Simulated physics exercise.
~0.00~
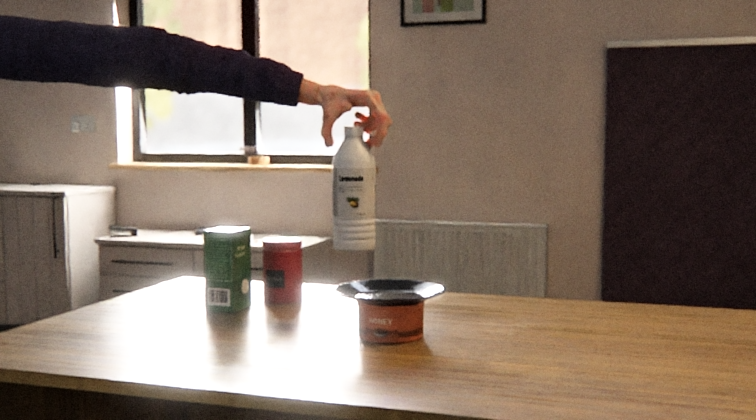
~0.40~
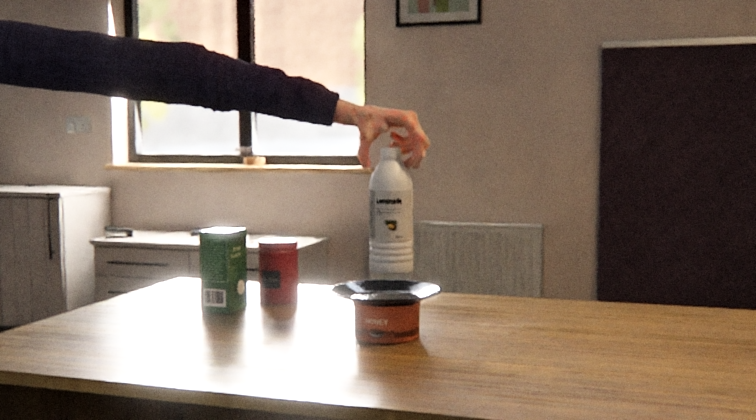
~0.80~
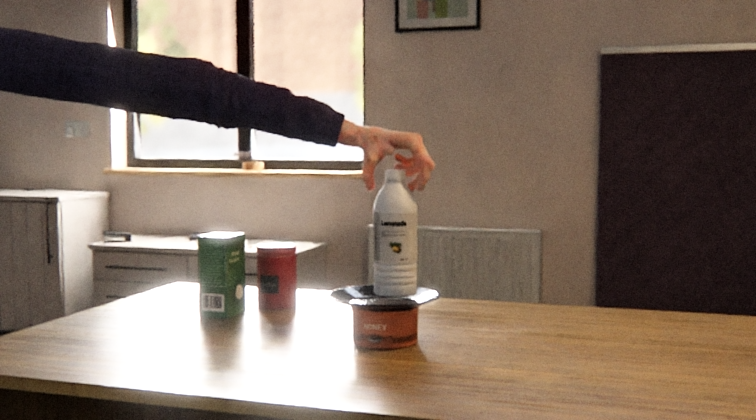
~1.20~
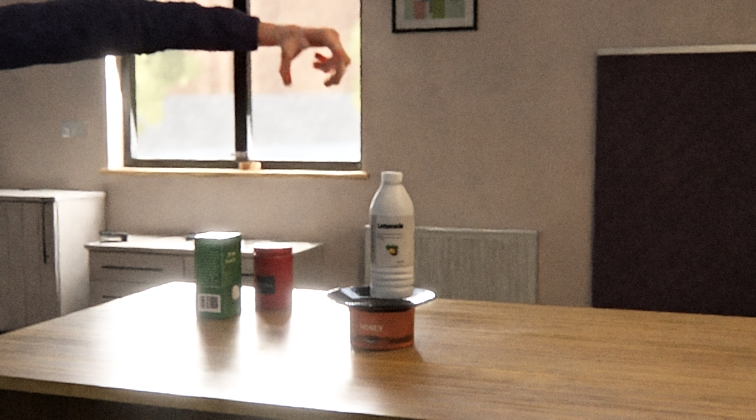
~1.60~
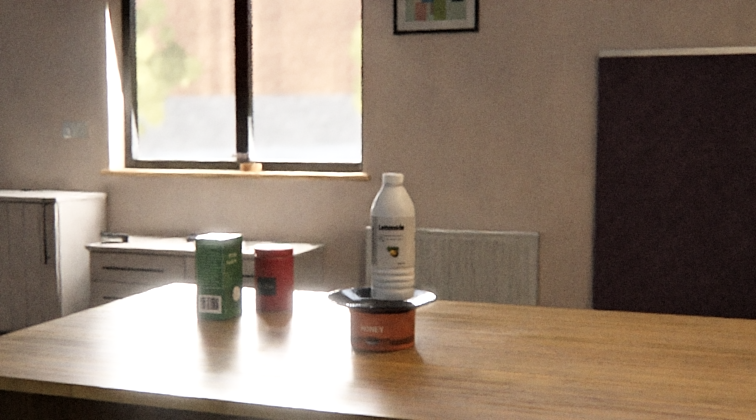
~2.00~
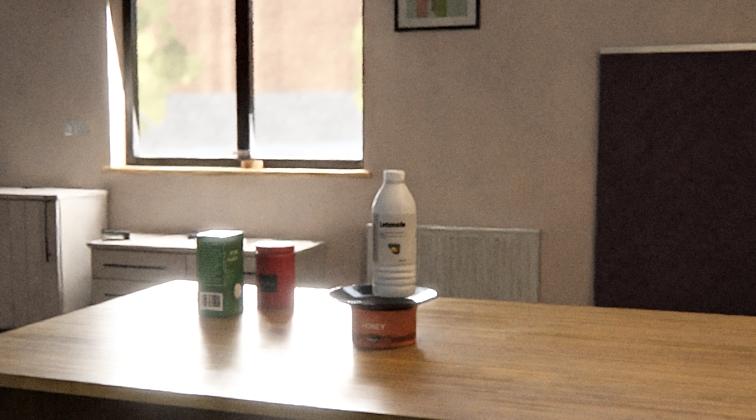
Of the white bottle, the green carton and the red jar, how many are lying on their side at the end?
None of them are lying on their side, as the white bottle, the green carton and the red jar are all still upright at the end.
